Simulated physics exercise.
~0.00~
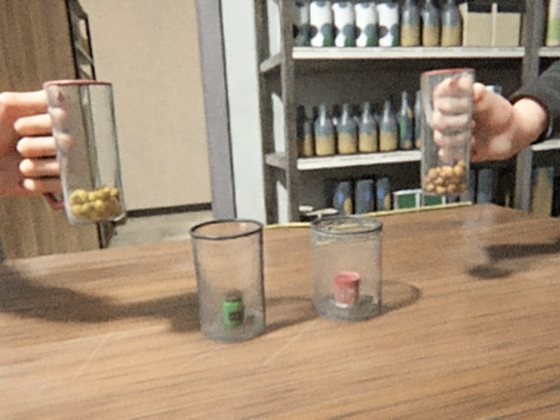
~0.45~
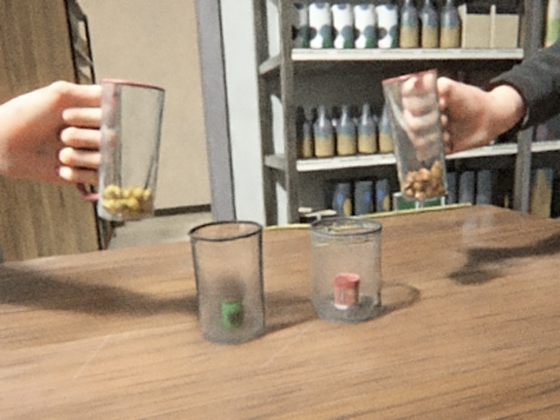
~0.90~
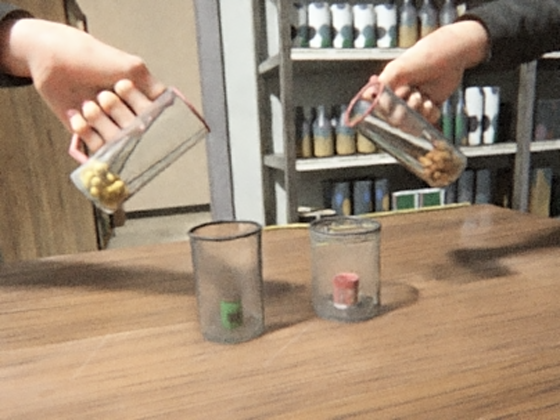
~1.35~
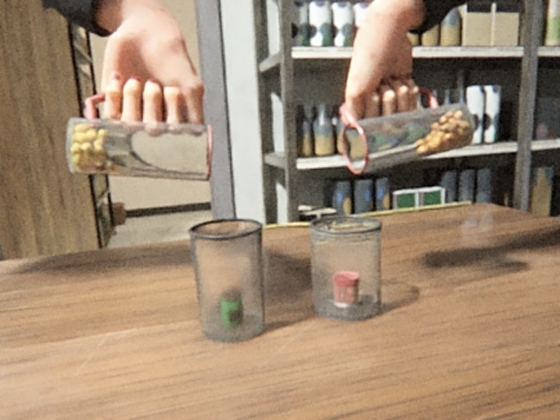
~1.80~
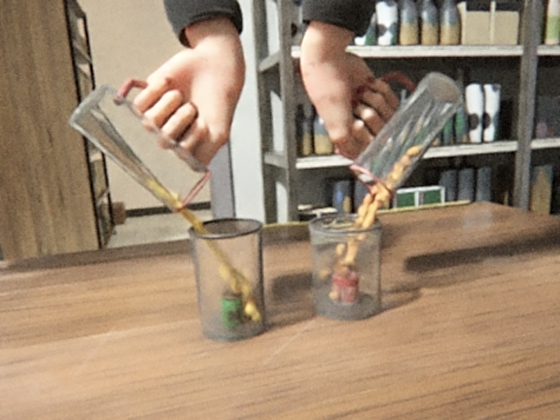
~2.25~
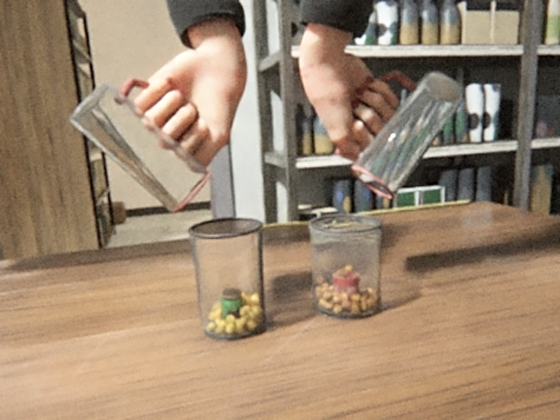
At the start, two hands hold clear cups of small pieces, yellowish on the left and brown on the right, above a wooden table. Below stand two clear containers, the left holding a small green object and the right a small red one. The hands bring the cups inward and tip them onto their sides, with the pieces still inside. They then tilt the cups further, and both loads stream down into the containers. At the end, the cups are empty and still tipped, and the pieces lie low around the green and red objects, which both remain visible.
